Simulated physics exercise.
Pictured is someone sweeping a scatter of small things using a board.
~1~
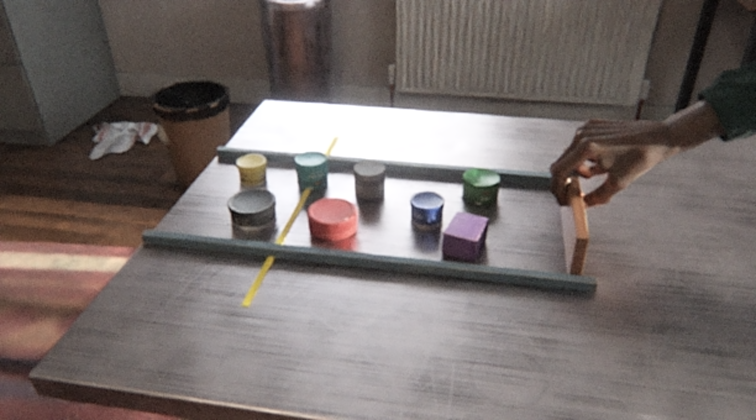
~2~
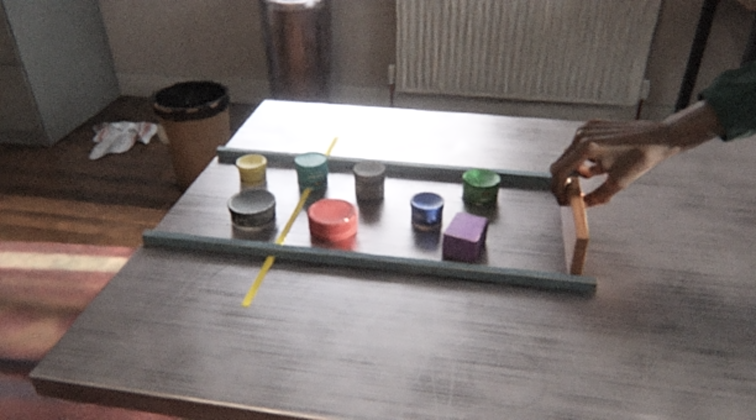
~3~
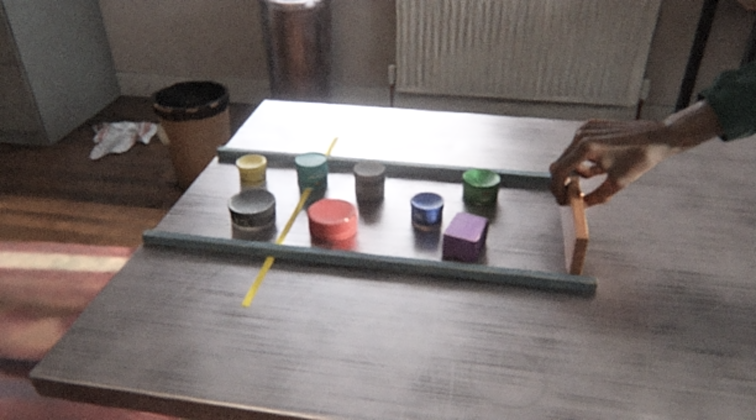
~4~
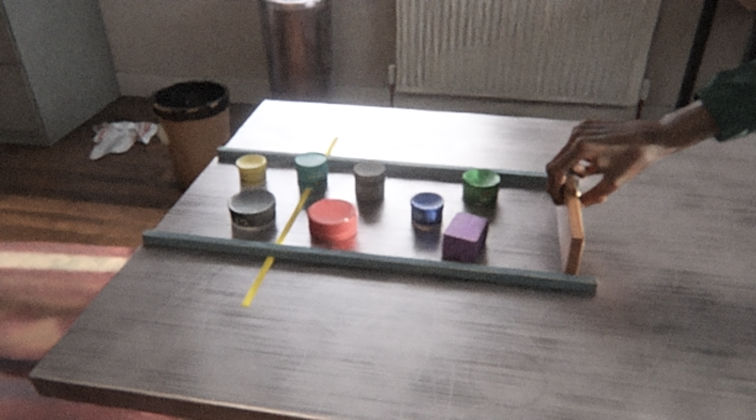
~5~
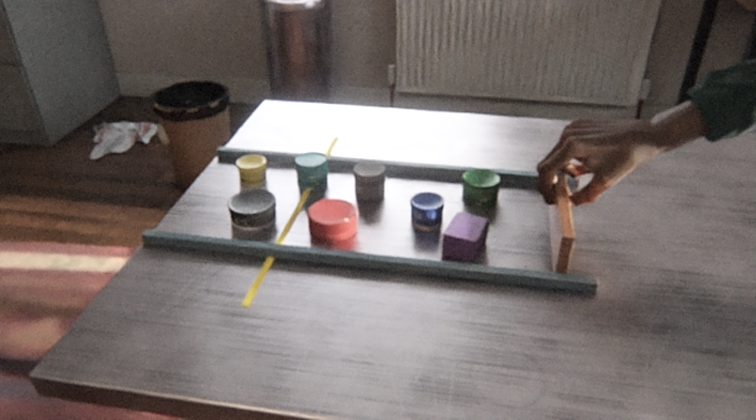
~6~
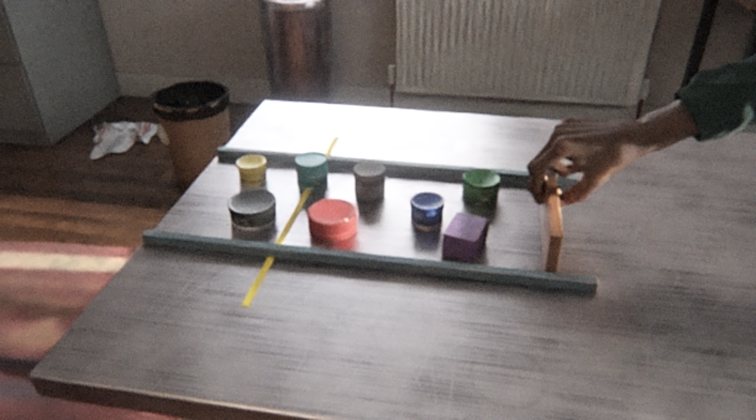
A hand slid an upright wooden board slowly a short way left between two rails on a table, while the scattered colourful pots and the purple block ahead of it stayed still.
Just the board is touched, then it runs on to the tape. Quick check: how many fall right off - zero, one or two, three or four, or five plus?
Zero.
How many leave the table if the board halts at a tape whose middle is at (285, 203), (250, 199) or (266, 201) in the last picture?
Tallies in the order given: 0, 1, 1.
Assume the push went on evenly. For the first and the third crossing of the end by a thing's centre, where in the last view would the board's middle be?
Earlier crossing: About (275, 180); later crossing: About (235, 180).
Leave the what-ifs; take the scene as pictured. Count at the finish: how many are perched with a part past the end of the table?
Count: 0.
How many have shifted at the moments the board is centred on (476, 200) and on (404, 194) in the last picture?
First 2, then 4.
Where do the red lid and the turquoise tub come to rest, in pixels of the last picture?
About (237, 210), and the other about (268, 161).
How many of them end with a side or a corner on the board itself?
That would be 3 of them.
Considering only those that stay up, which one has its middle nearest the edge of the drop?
I'd say the black pot.
Early on, none off yet; yellow tin at rest near (253, 171); black pot at rest near (253, 209); turquoise tub at rest near (312, 171).
Finally, the number that fall off is zero.
